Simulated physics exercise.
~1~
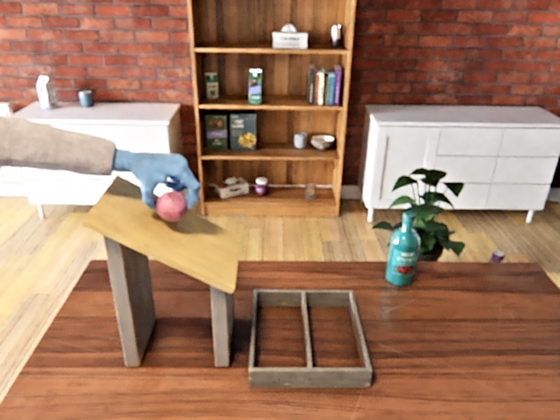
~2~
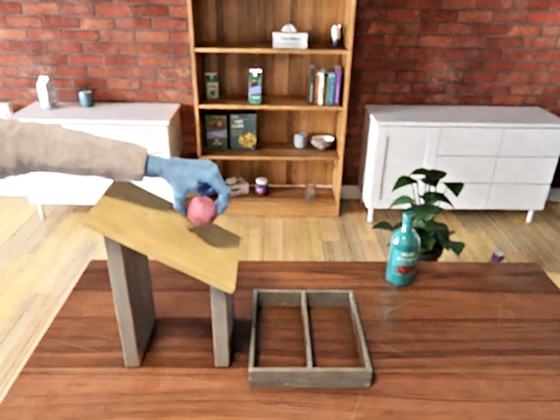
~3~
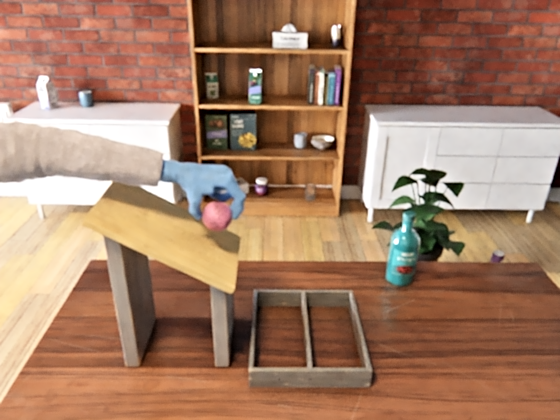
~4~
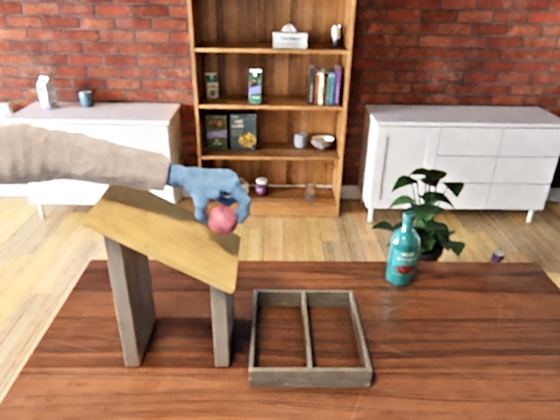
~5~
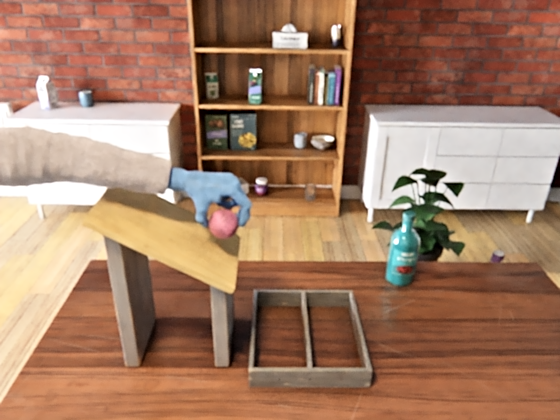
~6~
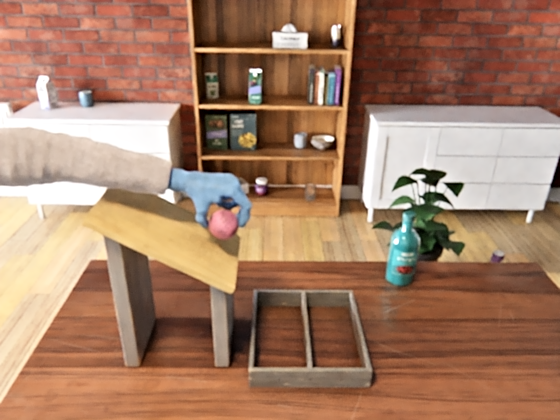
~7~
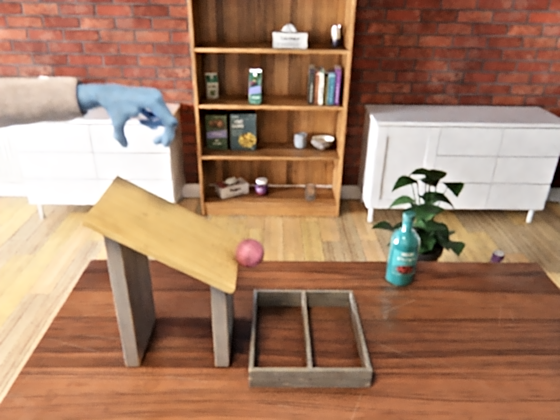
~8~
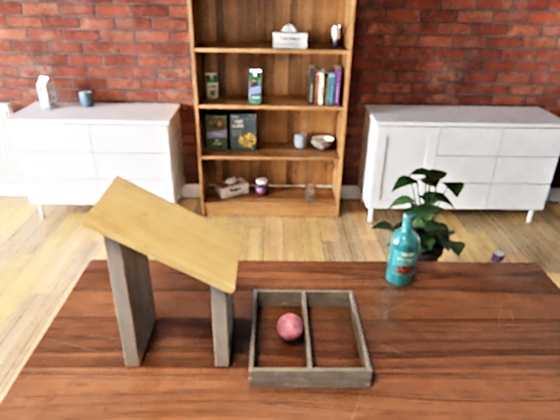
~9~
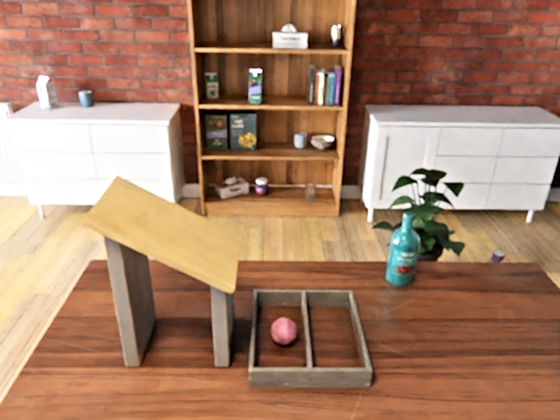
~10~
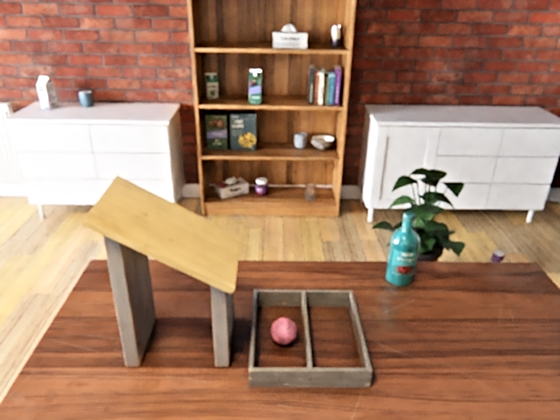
At first, a blue-gloved hand holds a pink ball above a sloping wooden board on a table, with a two-part wooden tray to its right and a turquoise bottle standing beyond. The hand carries the ball to the right, toward the lower end of the slope, and pauses there. It then lets go and draws back to the left as the ball passes the board's lower edge. The ball drops into the tray's nearer section, beside the board, while the hand leaves view. After shifting slightly left, the ball rests there, and the bottle remains in place.
